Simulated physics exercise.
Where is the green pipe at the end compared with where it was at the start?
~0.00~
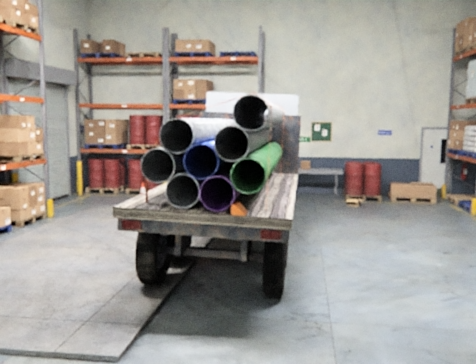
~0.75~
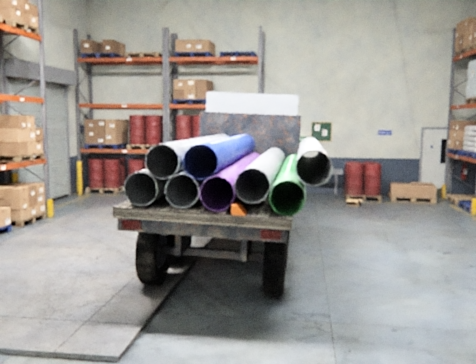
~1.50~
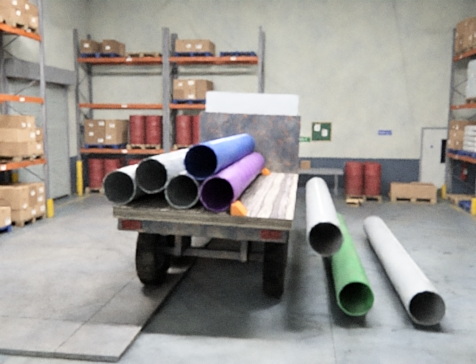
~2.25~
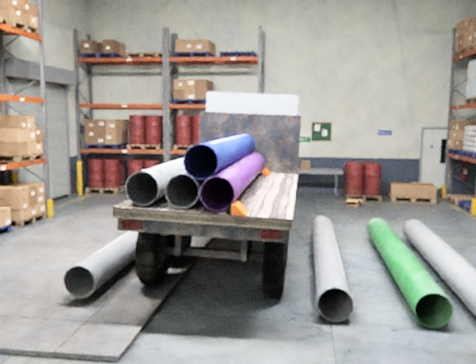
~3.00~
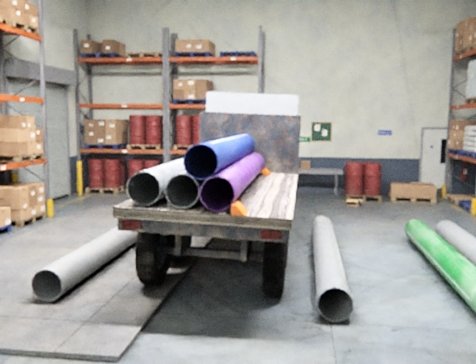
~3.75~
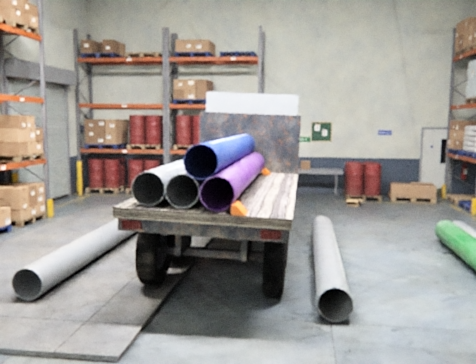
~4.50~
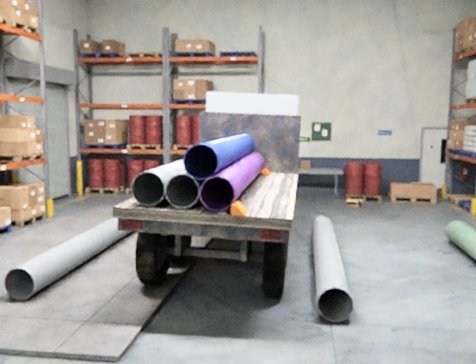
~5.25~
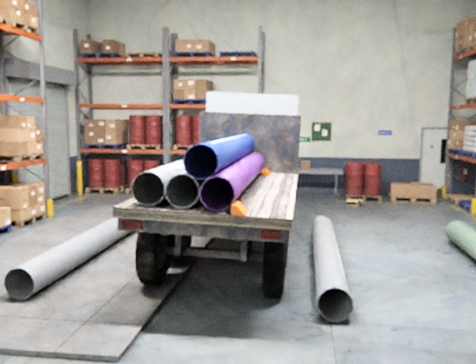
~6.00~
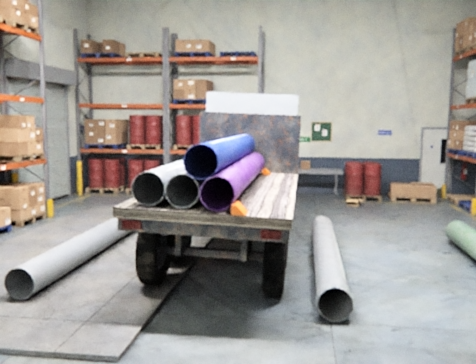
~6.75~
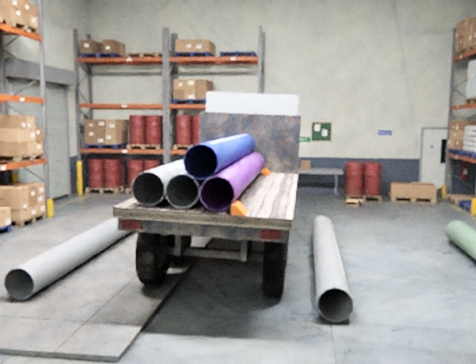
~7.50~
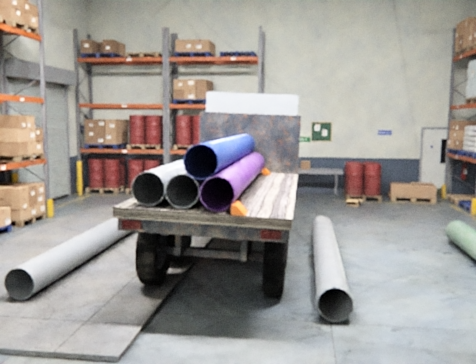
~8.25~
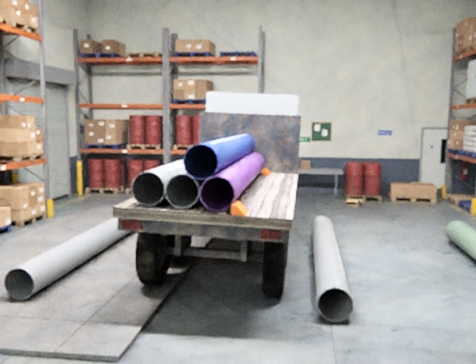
At the start the green pipe is on the right side of the stack on the lorry's deck. By the end it lies on the floor at the far right, partly out of view.
A flatbed lorry stands in a warehouse with racks of boxes and red drums, seen from behind, its deck stacked with grey, blue, purple and green pipes. The stack slumps and spreads, and a grey pipe goes over the right side, followed by the green one and another grey. A further grey pipe drops off the left and rolls outward across the floor. On the right, one grey rolls out of view, green rolls to the edge of view and another grey settles near the lorry. Blue finally rests on top of the pipes left aboard, with purple beside the small orange chock.
